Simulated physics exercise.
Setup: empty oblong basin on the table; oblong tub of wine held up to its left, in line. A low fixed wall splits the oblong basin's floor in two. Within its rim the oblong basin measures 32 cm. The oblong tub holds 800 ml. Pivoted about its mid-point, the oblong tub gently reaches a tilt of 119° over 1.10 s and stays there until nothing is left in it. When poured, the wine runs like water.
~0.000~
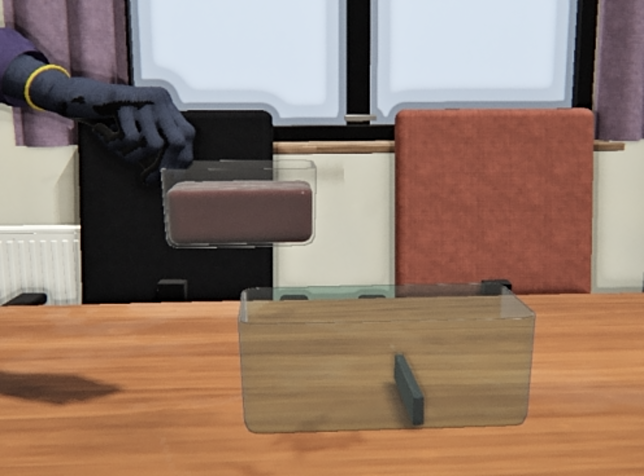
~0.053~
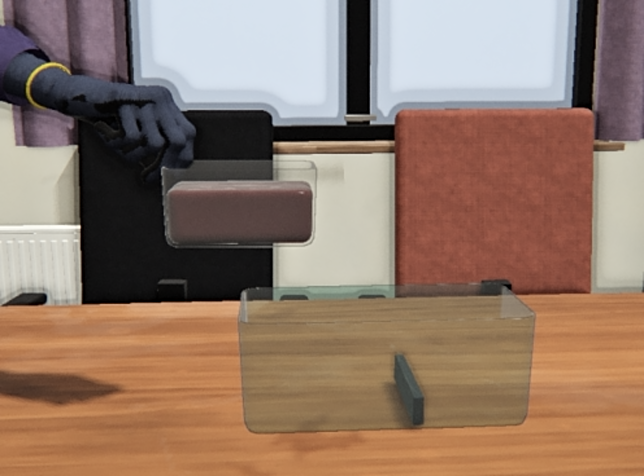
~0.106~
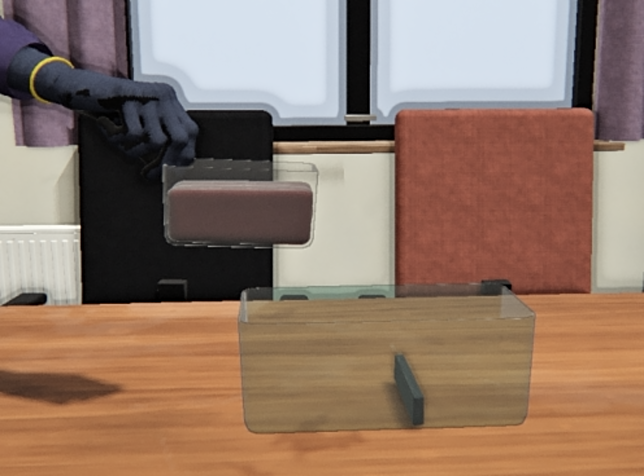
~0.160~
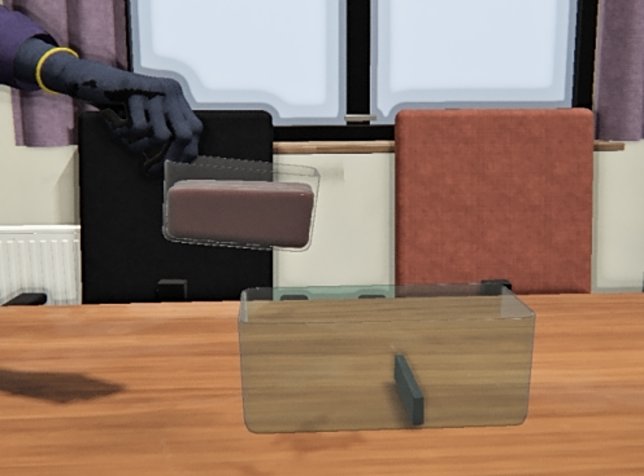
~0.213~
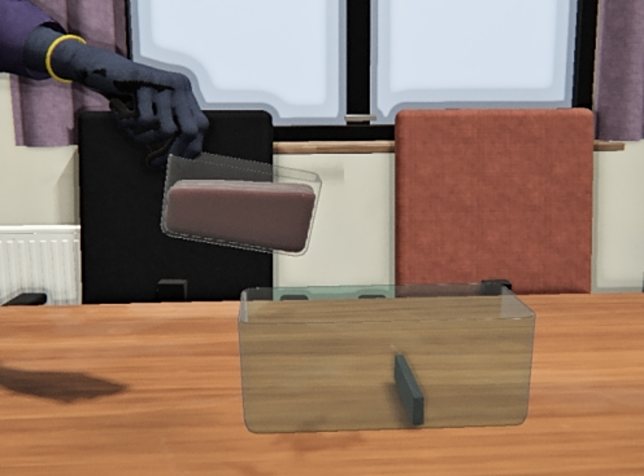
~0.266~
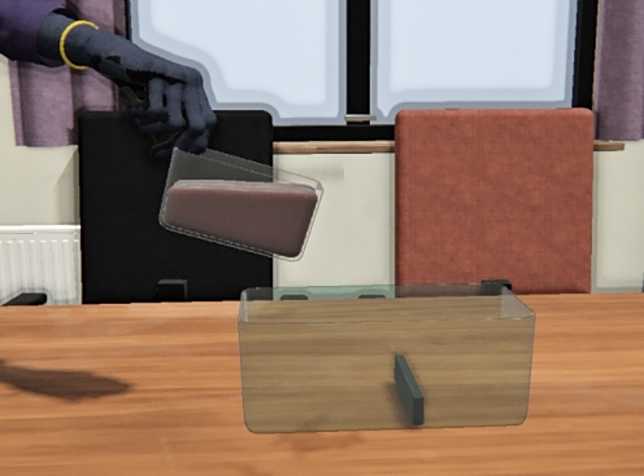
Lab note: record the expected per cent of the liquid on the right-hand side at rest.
Expected right-hand share: 16 per cent.
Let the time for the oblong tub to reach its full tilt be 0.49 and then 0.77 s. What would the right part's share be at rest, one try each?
Roughly 30 per cent the first time and 25 per cent the second.
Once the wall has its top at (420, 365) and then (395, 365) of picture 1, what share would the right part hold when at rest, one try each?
First 10, then 10 per cent.
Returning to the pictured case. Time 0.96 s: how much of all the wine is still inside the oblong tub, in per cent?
About 5 per cent.
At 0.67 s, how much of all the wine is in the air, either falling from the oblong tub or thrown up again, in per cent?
About 34 per cent.
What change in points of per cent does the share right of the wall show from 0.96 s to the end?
Change in share is positive, near 9 percent.
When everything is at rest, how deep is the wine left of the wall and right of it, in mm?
Left part: About 26 mm; right part: About 8 mm.
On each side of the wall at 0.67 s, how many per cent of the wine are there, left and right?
Around 28 on the left and around 0 on the right.
By 0.67 s the tilt is 79° and 37 per cent is still to pour, 29 is left of the wall and 0 right of it.
By 0.96 s the tilt is 114° and 5 per cent is still to pour, 83 is left of the wall and 7 right of it.
By 1.27 s the tilt is 119° and 0 per cent is still to pour, 86 is left of the wall and 13 right of it.
By 1.60 s the tilt is 119° and 0 per cent is still to pour, 83 is left of the wall and 16 right of it.
At rest 83 per cent lies left of the wall, 16 right of it and 1 outside.
